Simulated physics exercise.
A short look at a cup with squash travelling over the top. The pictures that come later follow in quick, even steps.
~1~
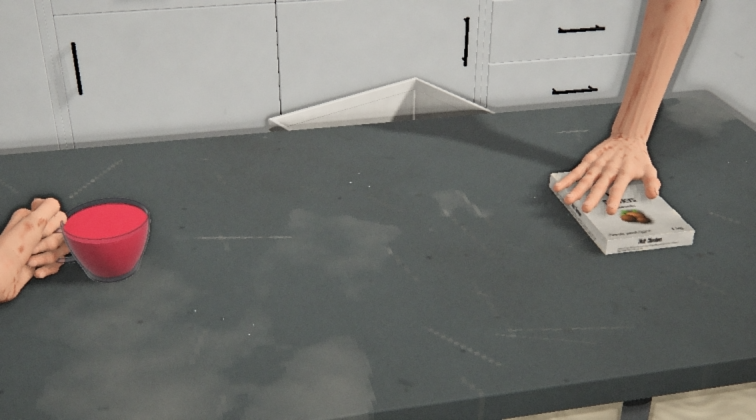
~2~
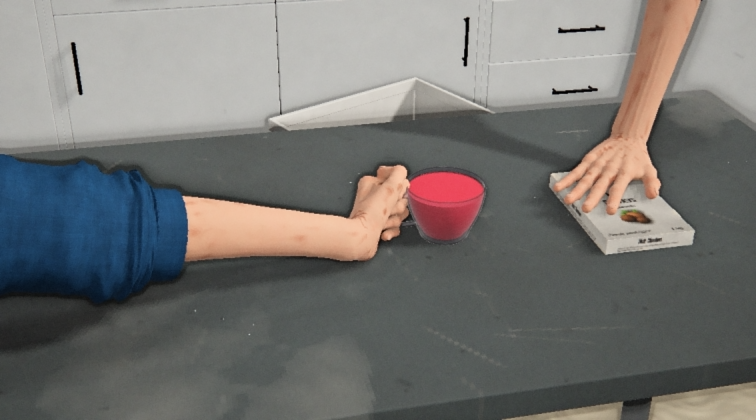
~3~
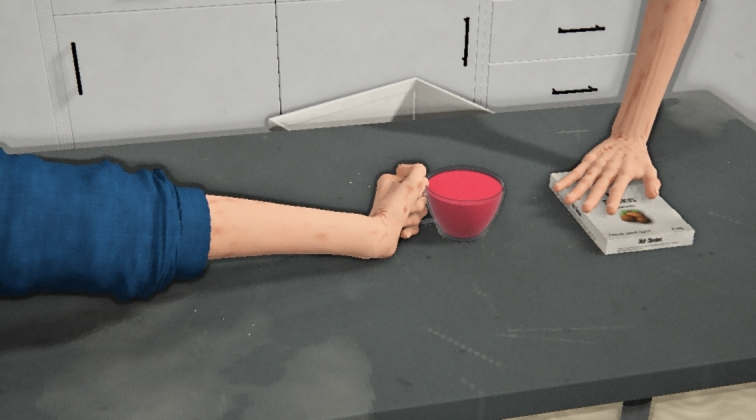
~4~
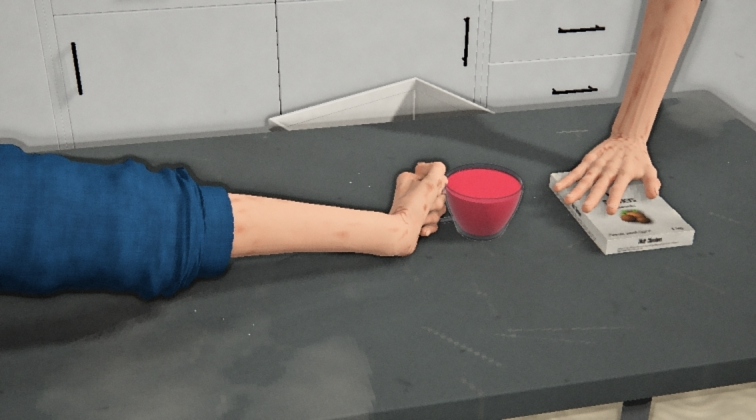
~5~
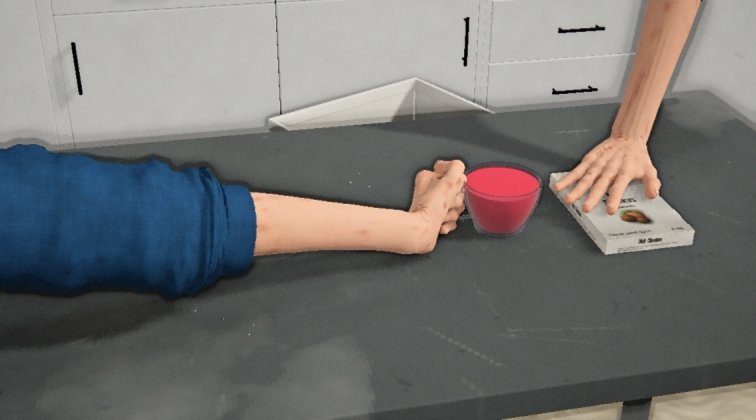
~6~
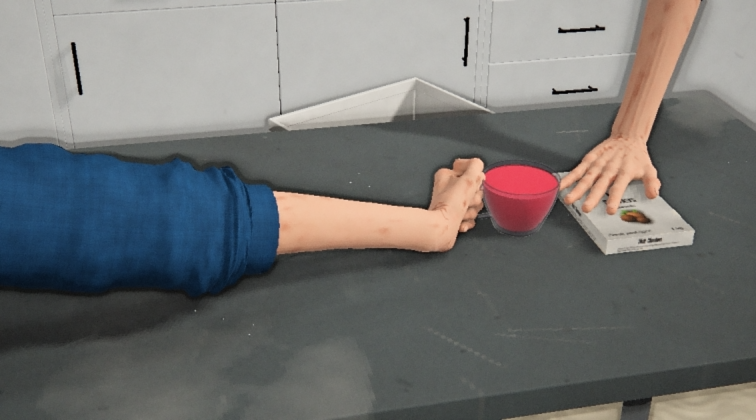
A cup of red squash sliding rightward across a dark countertop, held by one hand, while another hand rests on a packet.
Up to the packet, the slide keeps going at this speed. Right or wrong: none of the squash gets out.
Wrong, some gets out.
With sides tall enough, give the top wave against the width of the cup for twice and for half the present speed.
About 50 %, then about 15 %.
A moment on, the cup meets the packet.
Further on, the squash surges up the wall; a puddle lies under it.
When it is over, the cup stands at the packet; a puddle lies under it.
